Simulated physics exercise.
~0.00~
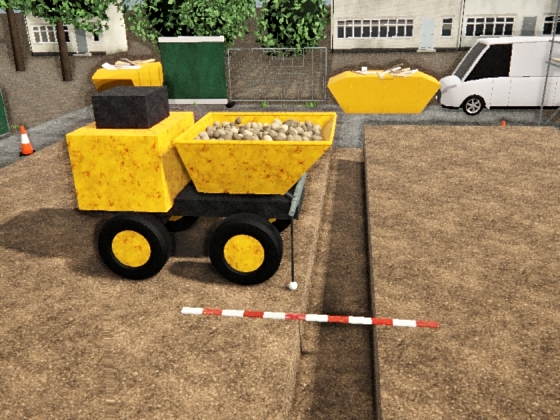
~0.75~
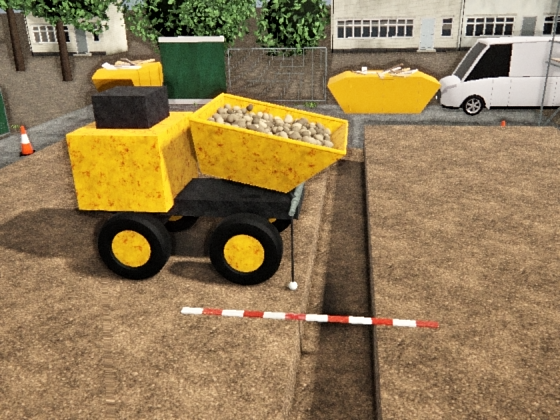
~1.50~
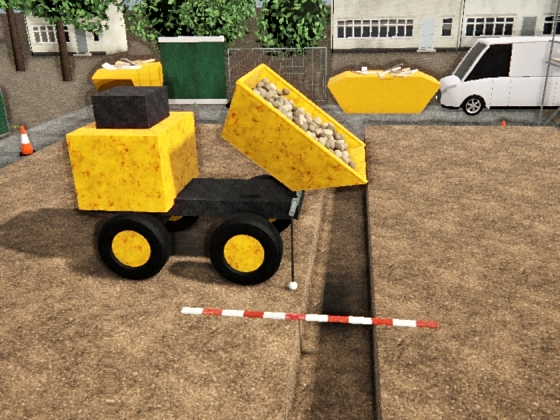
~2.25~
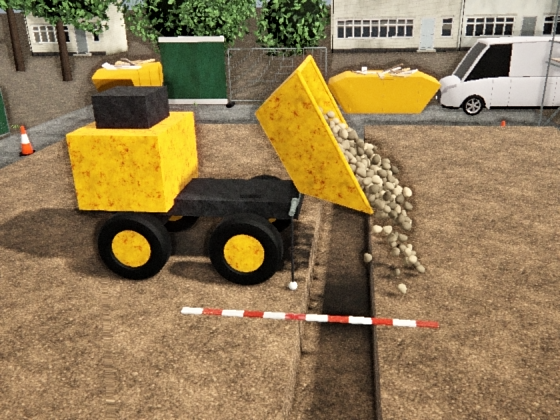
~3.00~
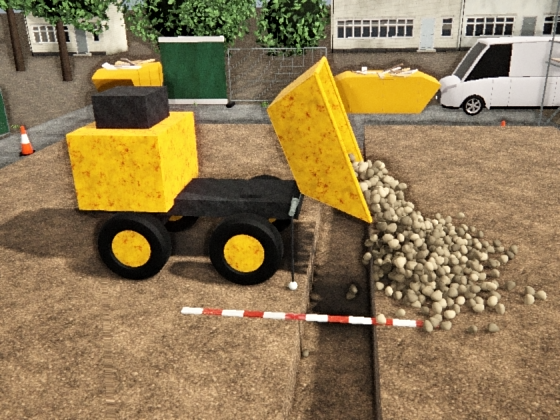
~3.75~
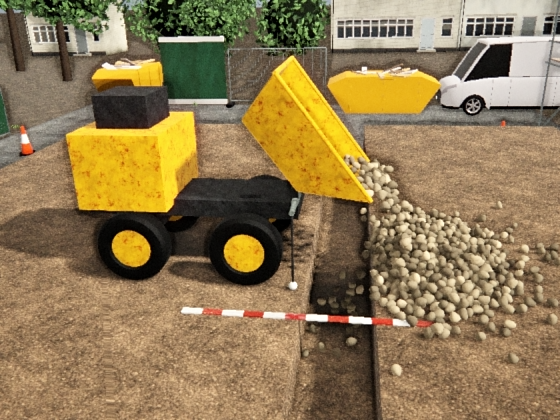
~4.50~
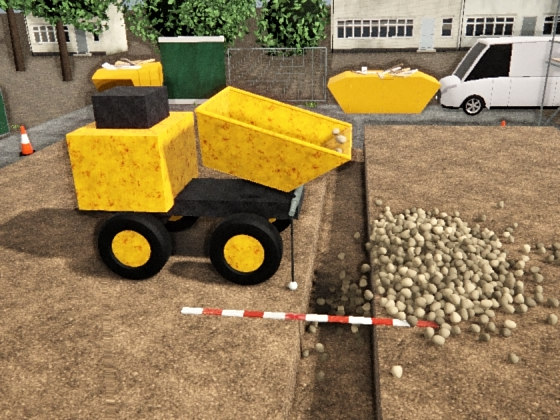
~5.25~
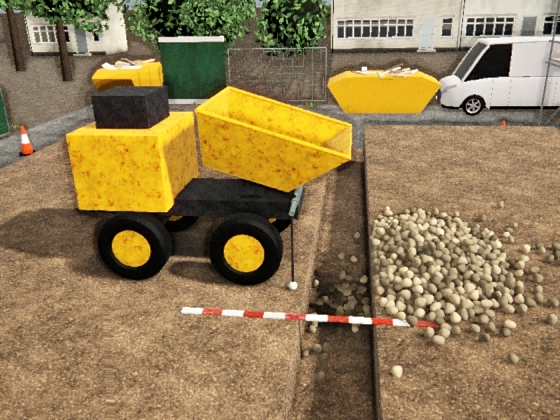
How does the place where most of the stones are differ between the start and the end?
At the start the stones are in the dumper's yellow skip, left of the trench. At the end most of them lie in a spread-out heap on the ground to the right of the trench.
